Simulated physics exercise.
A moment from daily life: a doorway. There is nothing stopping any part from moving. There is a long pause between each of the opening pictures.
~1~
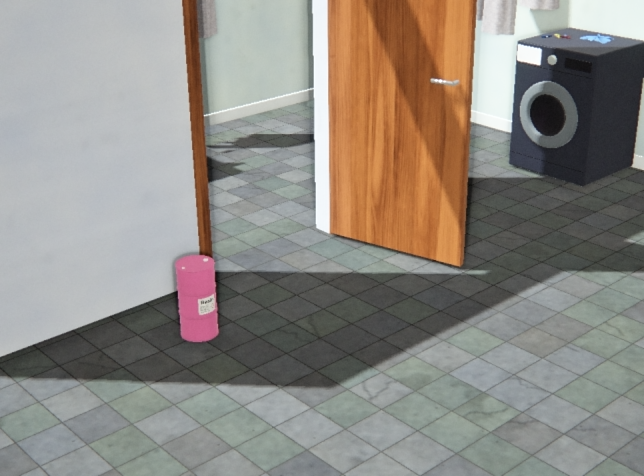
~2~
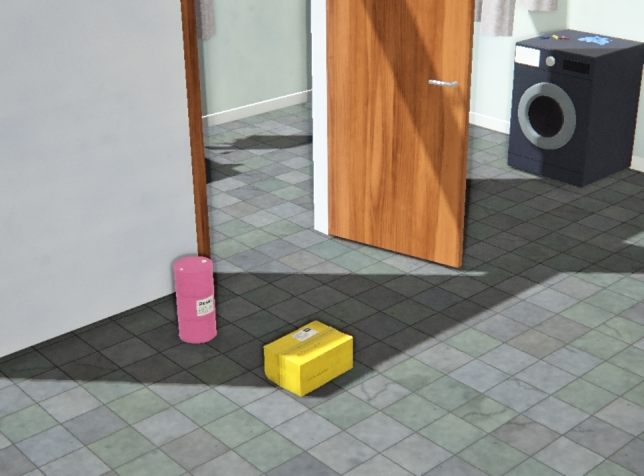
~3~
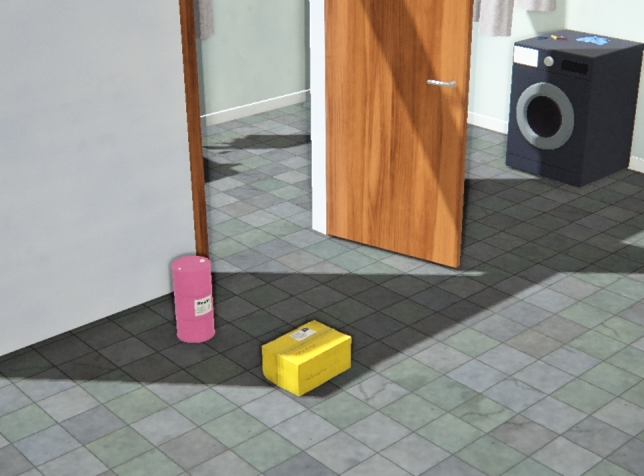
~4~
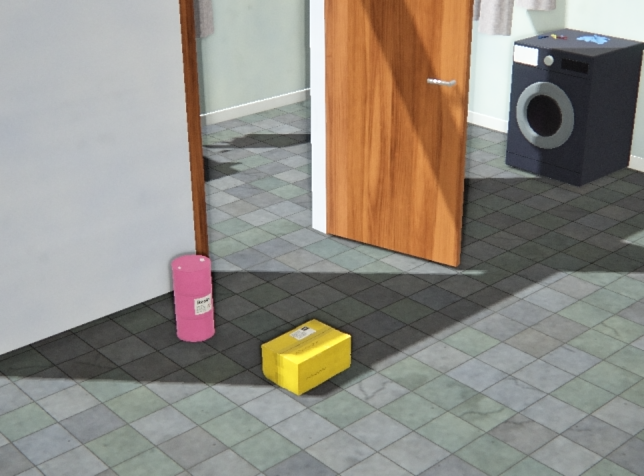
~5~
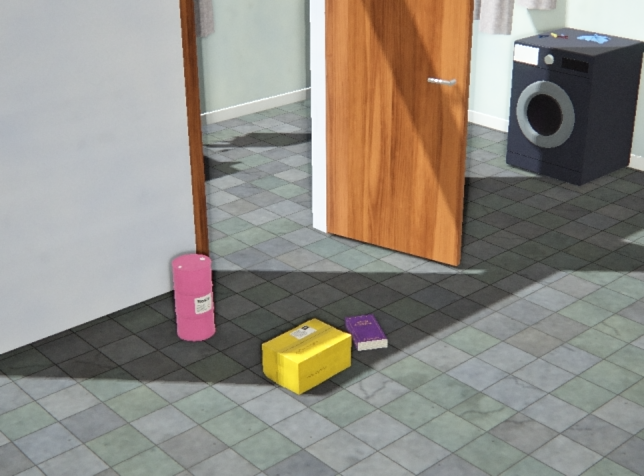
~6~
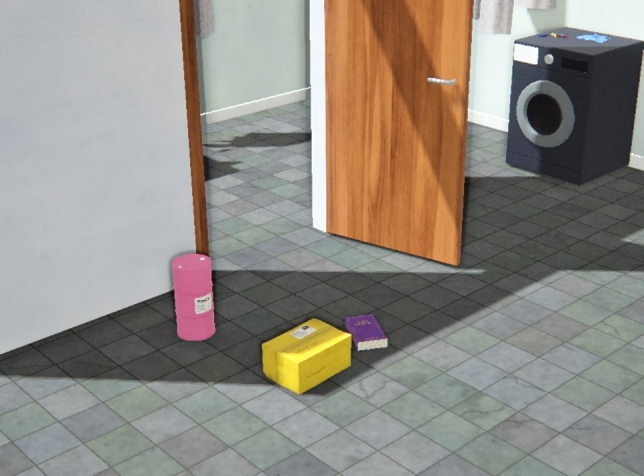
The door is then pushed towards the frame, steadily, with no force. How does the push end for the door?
The door gets there.
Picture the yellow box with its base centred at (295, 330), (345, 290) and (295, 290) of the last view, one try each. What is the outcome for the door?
Case one: Swings all the way; case two: Swings all the way; case three: Gets held up.
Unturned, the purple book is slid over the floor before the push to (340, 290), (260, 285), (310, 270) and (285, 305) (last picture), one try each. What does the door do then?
Try one: The door gets held up; try two: It gets held up; try three: It swings to; try four: It swings to.
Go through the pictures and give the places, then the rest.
Door wide open and still; pink canister (197, 298), in the first frame.
Door wide open and still; pink canister (196, 300); yellow box (309, 357), in the second frame.
Door wide open and still; pink canister (194, 299); yellow box (307, 357), in the third frame.
Door wide open and still; pink canister (194, 298); yellow box (307, 356), in the fourth frame.
Door wide open and still; pink canister (194, 298); yellow box (307, 355), in the fifth frame.
Door wide open and still; purple book (366, 332); pink canister (194, 297), in the sixth frame.
Then, 0.50 s later than the last frame, door 87° open.
Then, 0.80 s later than the last frame, door 62° open.
Then, 1.10 s later than the last frame, door 33° open.
Then, 1.30 s later than the last frame, door 12° open.
When it is over, door 0° open; all 3 as before. End places, in pixels of the last picture, purple book near (366, 332).
